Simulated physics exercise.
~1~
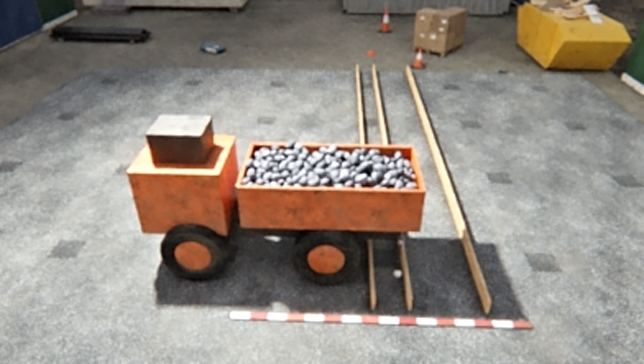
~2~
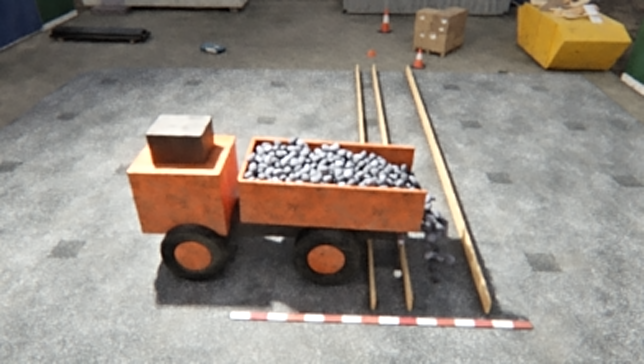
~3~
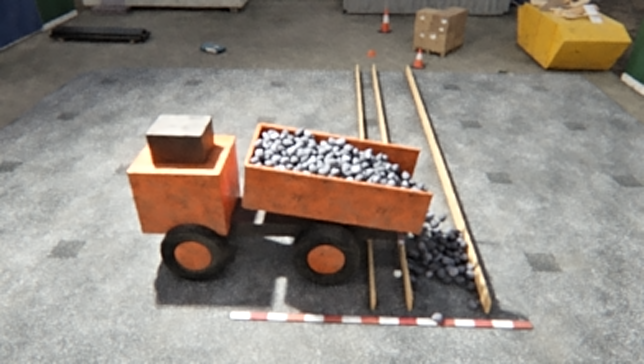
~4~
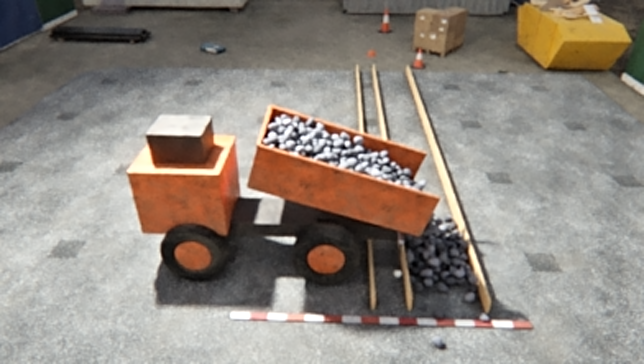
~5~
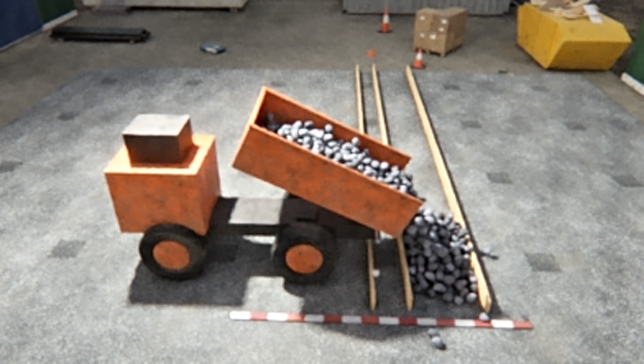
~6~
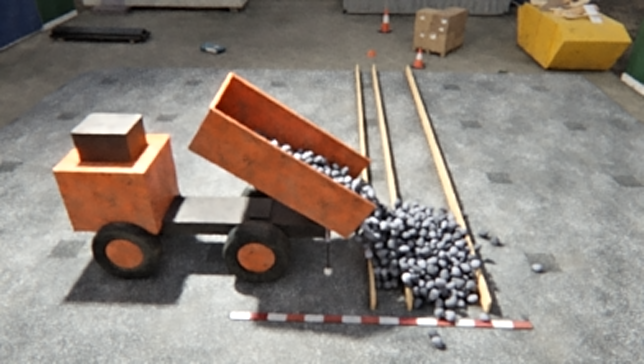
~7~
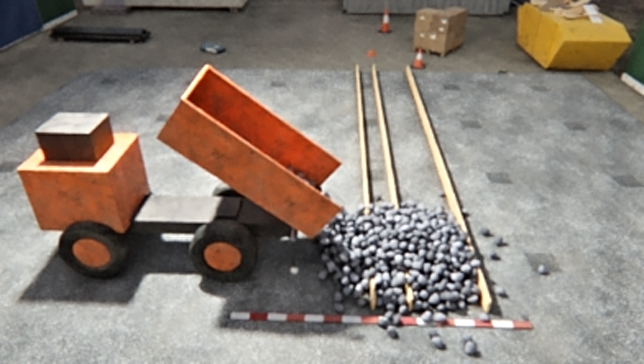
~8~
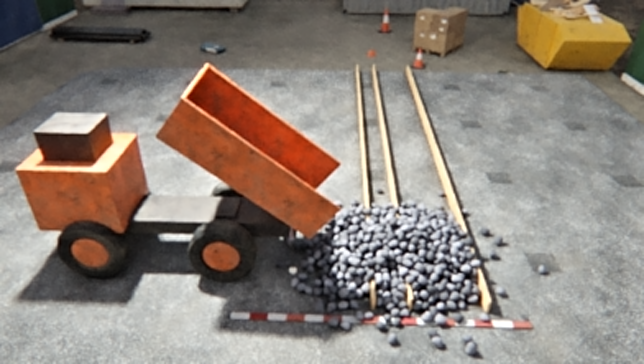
Orange tipper truck raising its bed and rolling left, spilling grey stones into a heap across wooden planks until the bed is empty.
